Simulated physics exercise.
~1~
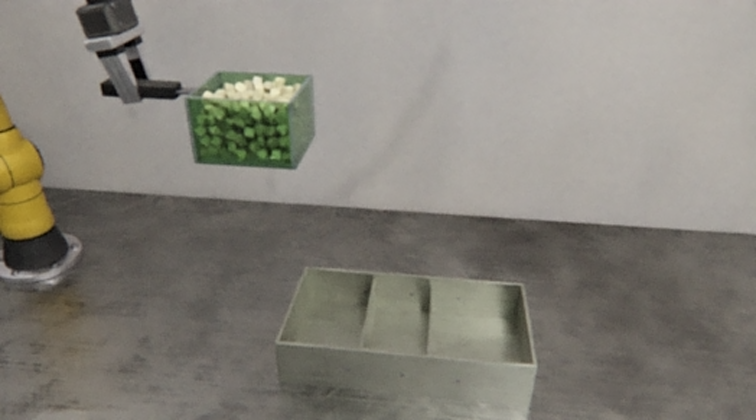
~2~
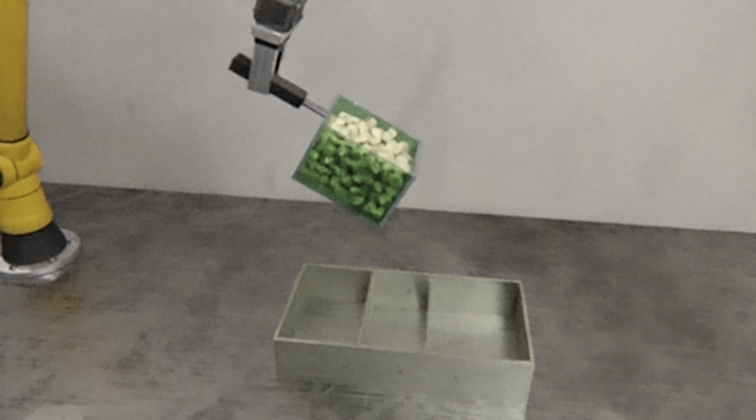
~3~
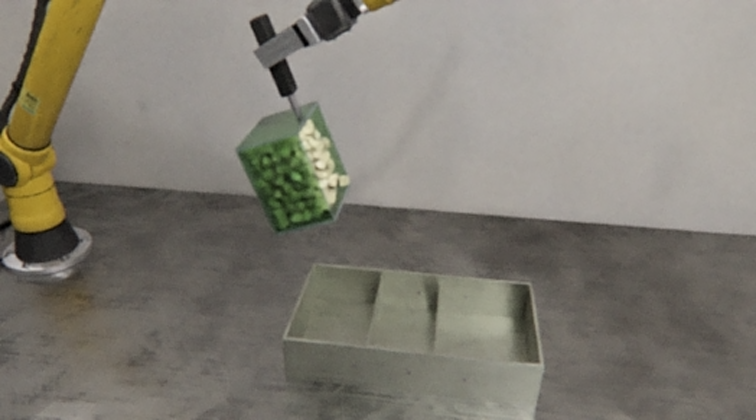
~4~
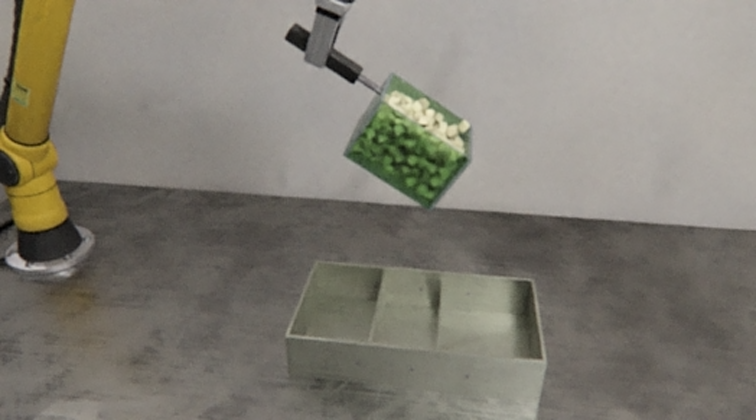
A gripper on a yellow robot arm holds a clear green box of green and cream-white vegetable dice above a pale grey-green, open tray with three compartments. The tray sits still on a dark, mottled grey surface before a light grey wall, seen from the front and slightly above as the view sways a little. The box starts upright at the upper left, then moves right and tips forward. It swings back left into a much steeper tilt, then moves right again and eases partly back. It ends still tilted above the empty tray, with the dice still inside.
